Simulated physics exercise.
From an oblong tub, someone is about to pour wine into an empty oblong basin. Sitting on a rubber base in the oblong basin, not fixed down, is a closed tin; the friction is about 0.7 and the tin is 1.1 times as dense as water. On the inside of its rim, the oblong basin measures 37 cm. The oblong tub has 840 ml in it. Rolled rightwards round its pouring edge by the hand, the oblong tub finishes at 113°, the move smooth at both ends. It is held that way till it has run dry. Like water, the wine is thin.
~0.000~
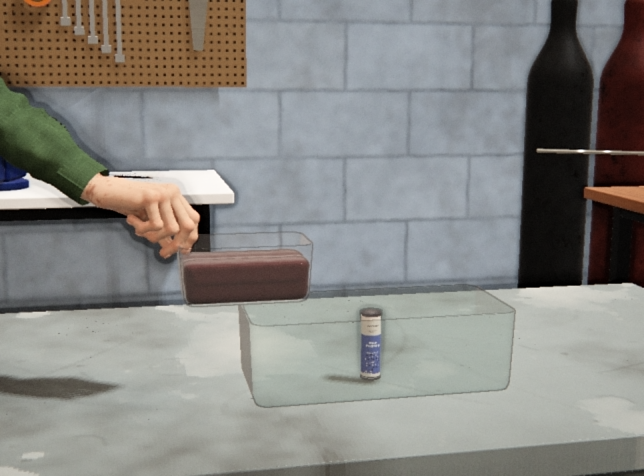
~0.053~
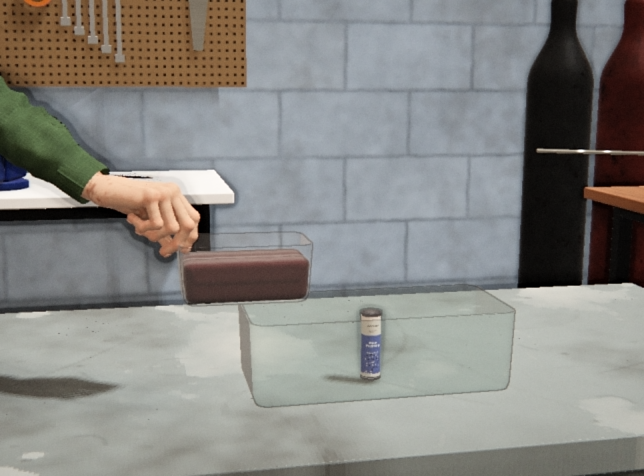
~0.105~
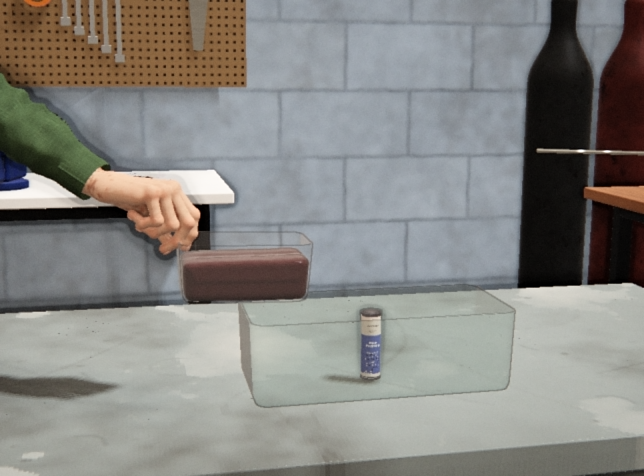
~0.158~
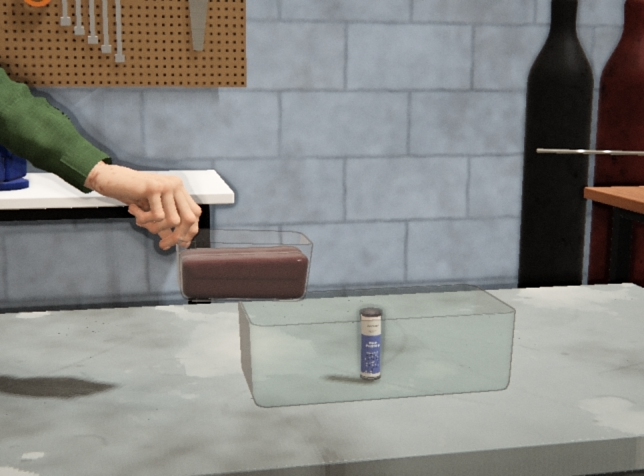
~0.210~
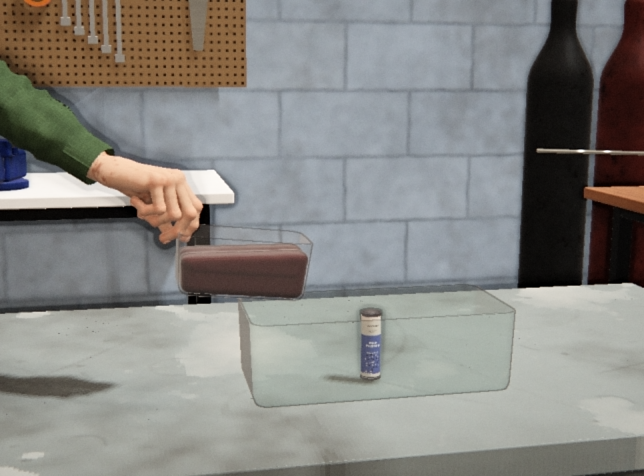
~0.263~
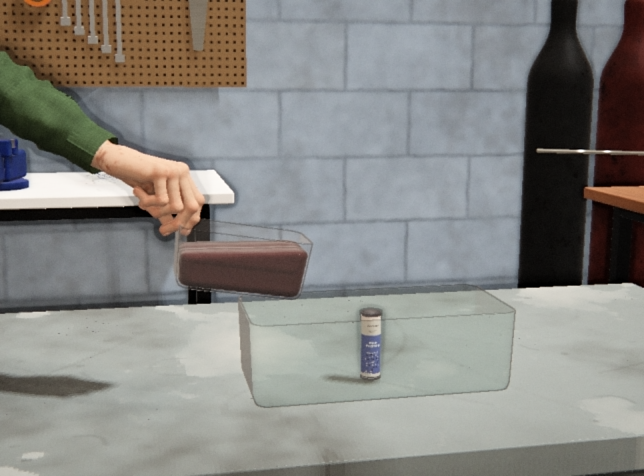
A hand in a green sleeve holds a clear oblong tub of dark red wine at the left, above a pale, worn workbench seen from the front and slightly above. Right of it stands a clear, empty basin with a small blue-and-white tin inside, before grey block walls, hanging tools and large dark bottles. The hand slowly tilts the tub slightly rightwards, while the camera stays still.
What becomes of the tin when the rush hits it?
It ends up erect.
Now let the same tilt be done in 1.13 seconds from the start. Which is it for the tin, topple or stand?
Result: Tin upright.
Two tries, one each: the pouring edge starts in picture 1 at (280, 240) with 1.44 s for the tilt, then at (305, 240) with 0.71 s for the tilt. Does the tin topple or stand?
In the first try it comes down; in the second it remains standing.
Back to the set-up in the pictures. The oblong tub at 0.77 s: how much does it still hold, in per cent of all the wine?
Roughly 54 %.
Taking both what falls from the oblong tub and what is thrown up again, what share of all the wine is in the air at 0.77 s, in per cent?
Share: Roughly 34 per cent.
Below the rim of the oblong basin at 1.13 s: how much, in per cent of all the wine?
I reckon close to 82 per cent.
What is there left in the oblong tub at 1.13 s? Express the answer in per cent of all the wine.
I'd estimate some 8 per cent.
Then, 0.77 s in, the tilt is 62° and 54 per cent is still to pour; the tin stands where it began.
Then, 1.13 s in, the tilt is 101° and 8 per cent is still to pour; the tin stands where it began.
Then, 1.52 s in, the tilt is 113° and 0 per cent is still to pour; the tin stands where it began.
Then, 1.94 s in, the tilt is 113° and 0 per cent is still to pour; the tin stands where it began.
Finally, the tin stands where it began.
